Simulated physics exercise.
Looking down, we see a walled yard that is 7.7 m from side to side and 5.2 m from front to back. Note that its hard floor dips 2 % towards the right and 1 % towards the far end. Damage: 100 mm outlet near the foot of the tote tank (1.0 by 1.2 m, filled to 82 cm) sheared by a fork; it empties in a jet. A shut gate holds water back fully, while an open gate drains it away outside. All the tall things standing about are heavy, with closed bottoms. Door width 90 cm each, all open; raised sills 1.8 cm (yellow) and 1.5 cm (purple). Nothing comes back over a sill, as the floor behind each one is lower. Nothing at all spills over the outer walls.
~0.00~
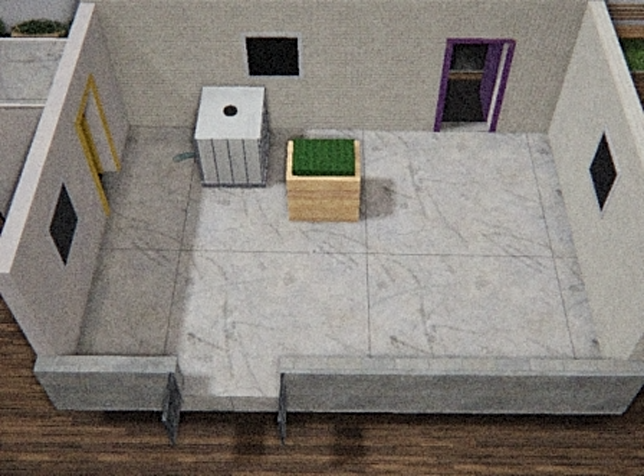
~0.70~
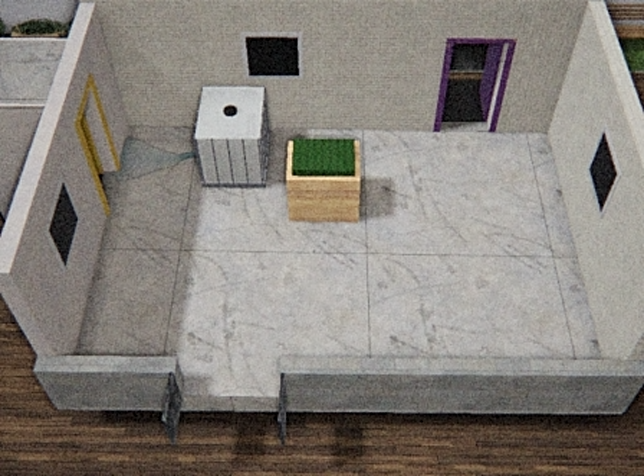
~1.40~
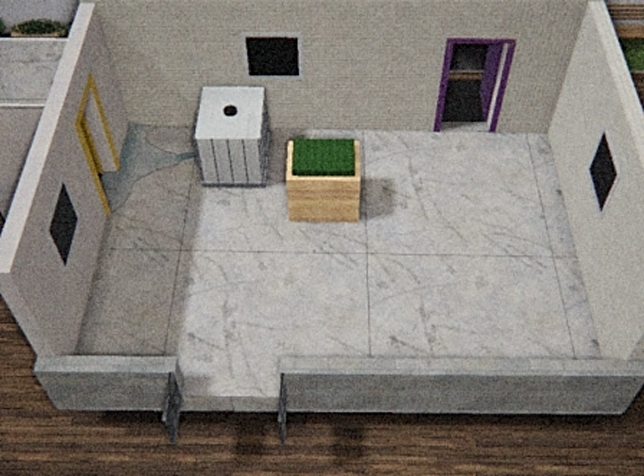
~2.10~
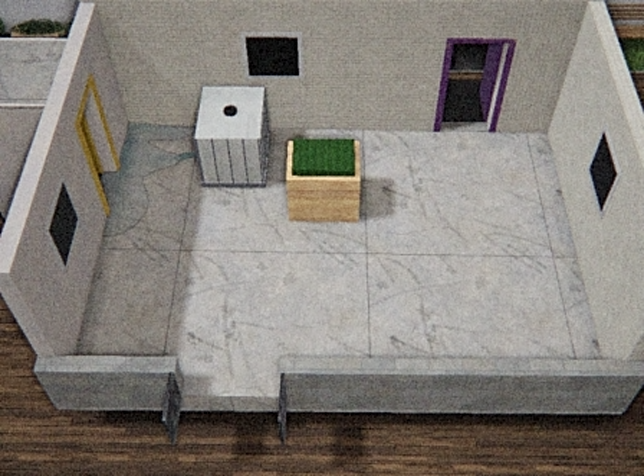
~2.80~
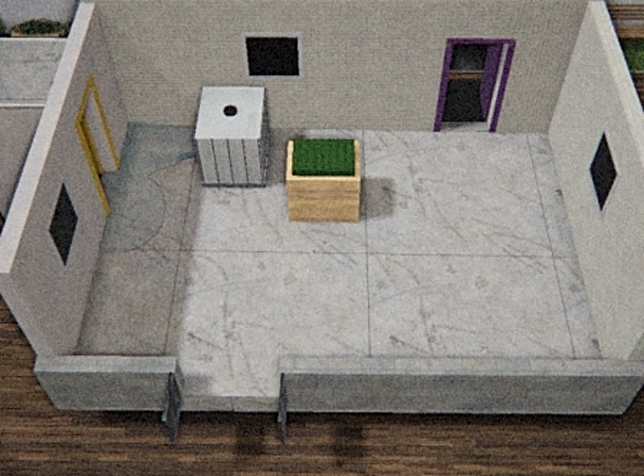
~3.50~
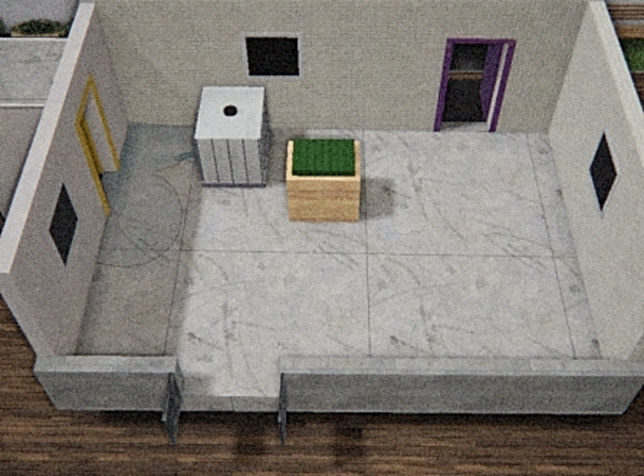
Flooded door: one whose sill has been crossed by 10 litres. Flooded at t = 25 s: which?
Yellow door - flooded, purple door - not flooded.
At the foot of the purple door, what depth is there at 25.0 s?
2.5 cm.
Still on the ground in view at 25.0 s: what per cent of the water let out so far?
I'd put it at around 88 per cent.
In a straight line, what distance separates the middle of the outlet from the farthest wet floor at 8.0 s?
4.0 m.
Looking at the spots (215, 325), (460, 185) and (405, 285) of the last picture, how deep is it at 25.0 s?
Depths: About 0.0, 0.8, 0.6 cm.
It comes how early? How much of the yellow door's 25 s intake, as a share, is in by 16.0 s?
I'd say close to 70 in a hundred.
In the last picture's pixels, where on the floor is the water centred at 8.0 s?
I'd put it around (190, 183).
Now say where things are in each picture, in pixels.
In the first frame, the jet has just started at (191, 155); the ground is still dry.
In the second frame, from the spout at (191, 155) the water has spread over 0.6 m2; its tip is at (115, 173), and it is 1.8 cm deep on average.
In the third frame, the jet leaves at (191, 155); the sheet reaches (98, 196), 2.0 m away, and wets 1.1 m2.
In the fourth frame, from the spout at (191, 155) the water has spread over 1.9 m2; its tip is at (104, 233), and it is 1.4 cm deep on average.
In the fifth frame, from the spout at (191, 155) the water has spread over 3.0 m2; its tip is at (101, 247), and it is 1.2 cm deep on average.
In the sixth frame, from the spout at (191, 155) the water has spread over 3.9 m2; its tip is at (98, 259), and it is 1.1 cm deep on average.
After 5.0 s water covers 15 % of the floor and is deepest (9 cm) near (122, 159); yellow door 2.9 cm at the sill, 8 L in, purple door not reached.
After 8.0 s water covers 30 % of the floor and is deepest (8 cm) near (129, 131); yellow door 3.2 cm at the sill, 15 L in, purple door not reached.
After 12.0 s water covers 40 % of the floor and is deepest (8 cm) near (129, 131); yellow door 3 cm at the sill, 25 L in, purple door 1.3 cm at the sill, 0 L in.
After 16.0 s water covers 55 % of the floor and is deepest (7 cm) near (129, 131); yellow door 3 cm at the sill, 34 L in, purple door 1.5 cm at the sill, 0 L in.
After 25.0 s water covers 65 % of the floor and is deepest (6 cm) near (542, 138); yellow door 2.7 cm at the sill, 50 L in, purple door 2.3 cm at the sill, 2 L in.
